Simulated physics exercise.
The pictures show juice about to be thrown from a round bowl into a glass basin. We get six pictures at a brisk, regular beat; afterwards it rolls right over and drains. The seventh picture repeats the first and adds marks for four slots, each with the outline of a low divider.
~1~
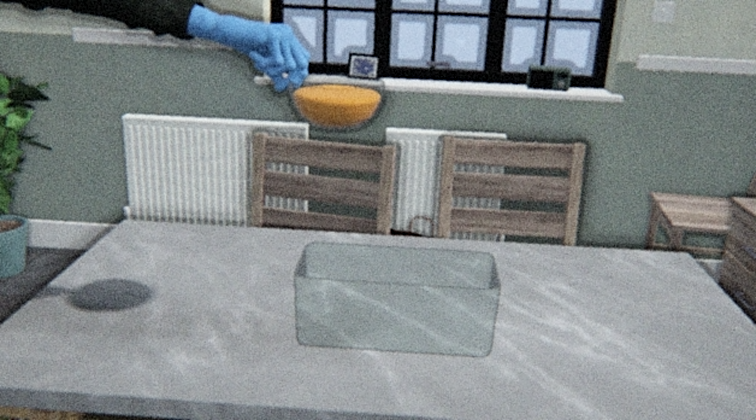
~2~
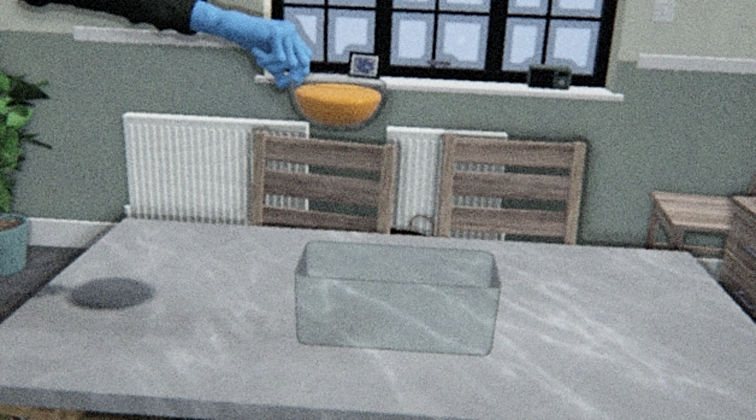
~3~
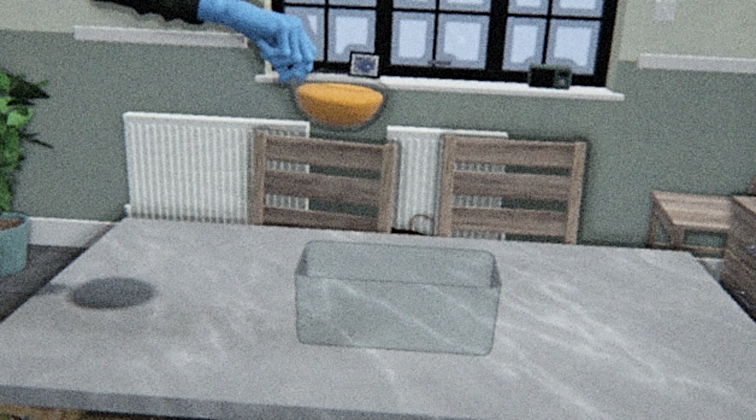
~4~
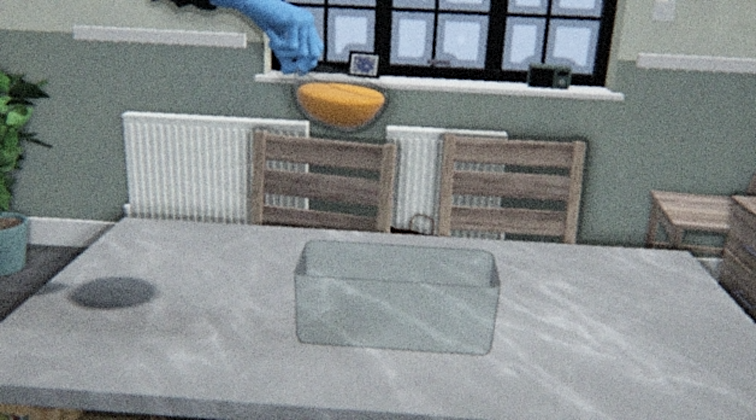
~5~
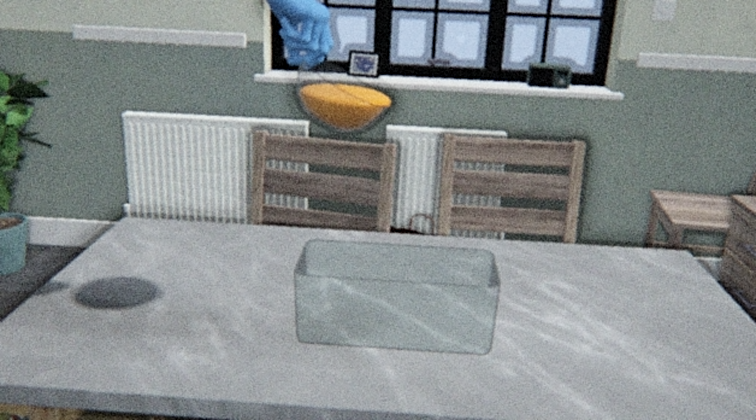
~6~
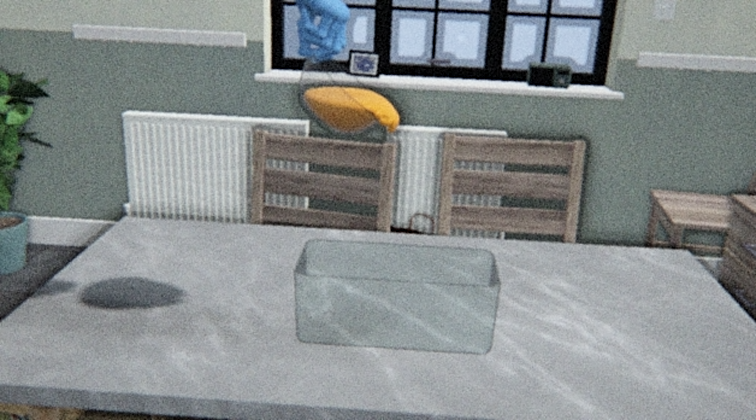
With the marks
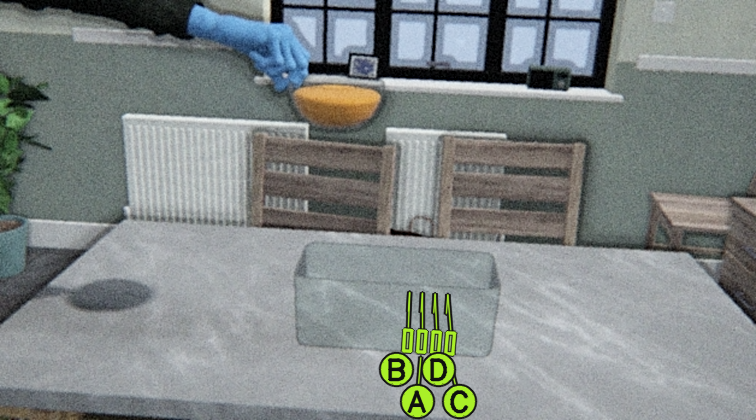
Above a grey table, a blue-gloved hand tilts a round bowl of orange juice rightward.
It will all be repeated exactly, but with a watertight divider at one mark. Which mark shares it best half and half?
I would pick slot A.
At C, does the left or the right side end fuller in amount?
The left one.
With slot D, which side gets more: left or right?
More ends on the left.
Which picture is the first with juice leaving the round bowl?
In picture 5.
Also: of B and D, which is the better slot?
Slot B.
In lime, A at (420, 357); B at (406, 356); C at (449, 359); D at (434, 358).
With A, about 52 % ends left of the wall and 45 % right of it; 3 % is lost outside.
With B, about 31 % ends left of the wall and 66 % right of it; 3 % is lost outside.
With C, about 90 % ends left of the wall and 7 % right of it; 3 % is lost outside.
With D, about 78 % ends left of the wall and 19 % right of it; 3 % is lost outside.
